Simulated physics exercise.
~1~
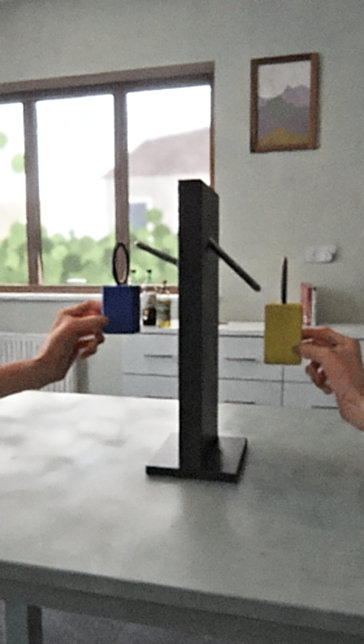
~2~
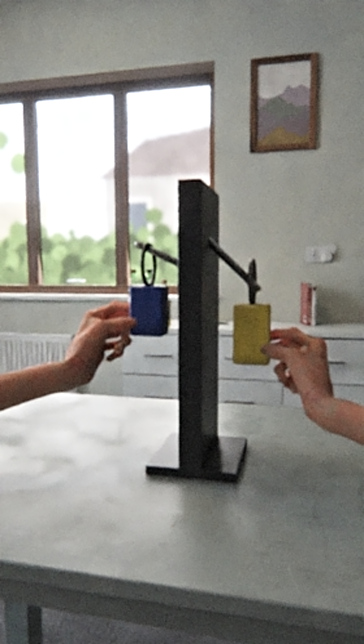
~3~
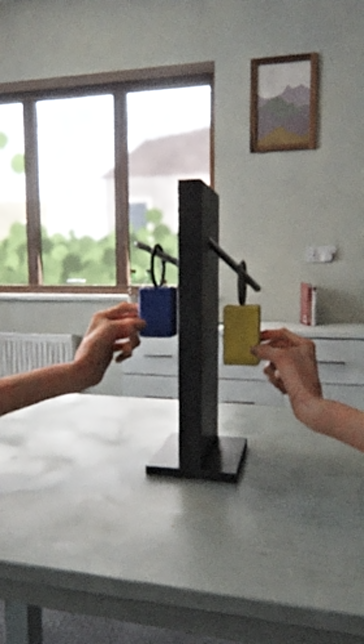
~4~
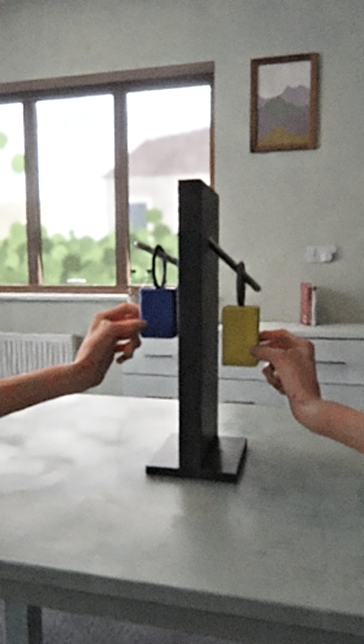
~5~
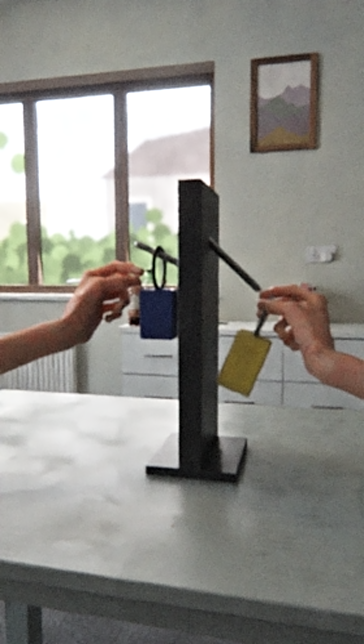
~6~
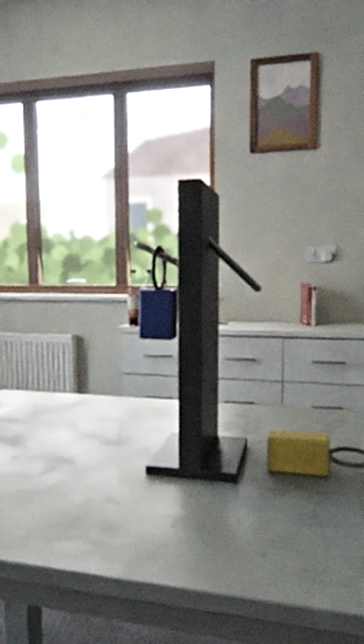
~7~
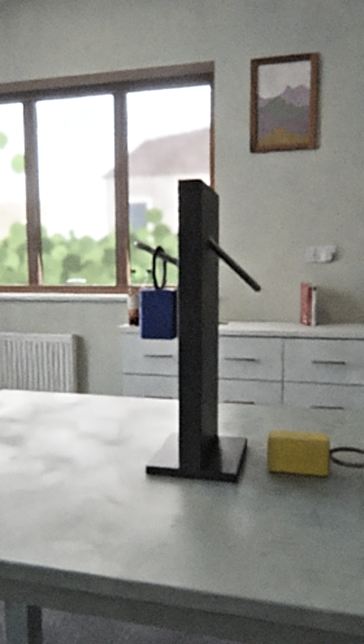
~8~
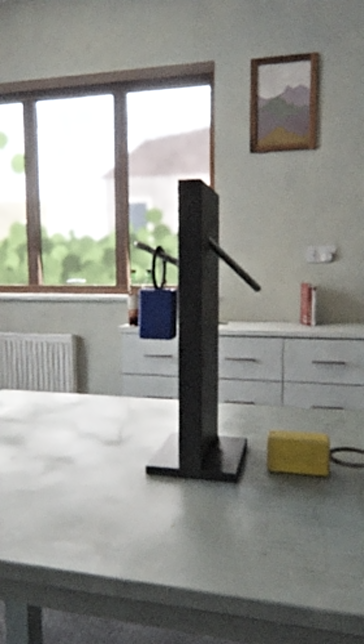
The clip shows two hands bringing a blue pouch and a yellow pouch inward to the sloping pegs of a dark stand, then letting go; the yellow pouch slips off the right peg and ends lying on the table, while the blue one stays hanging on the left.
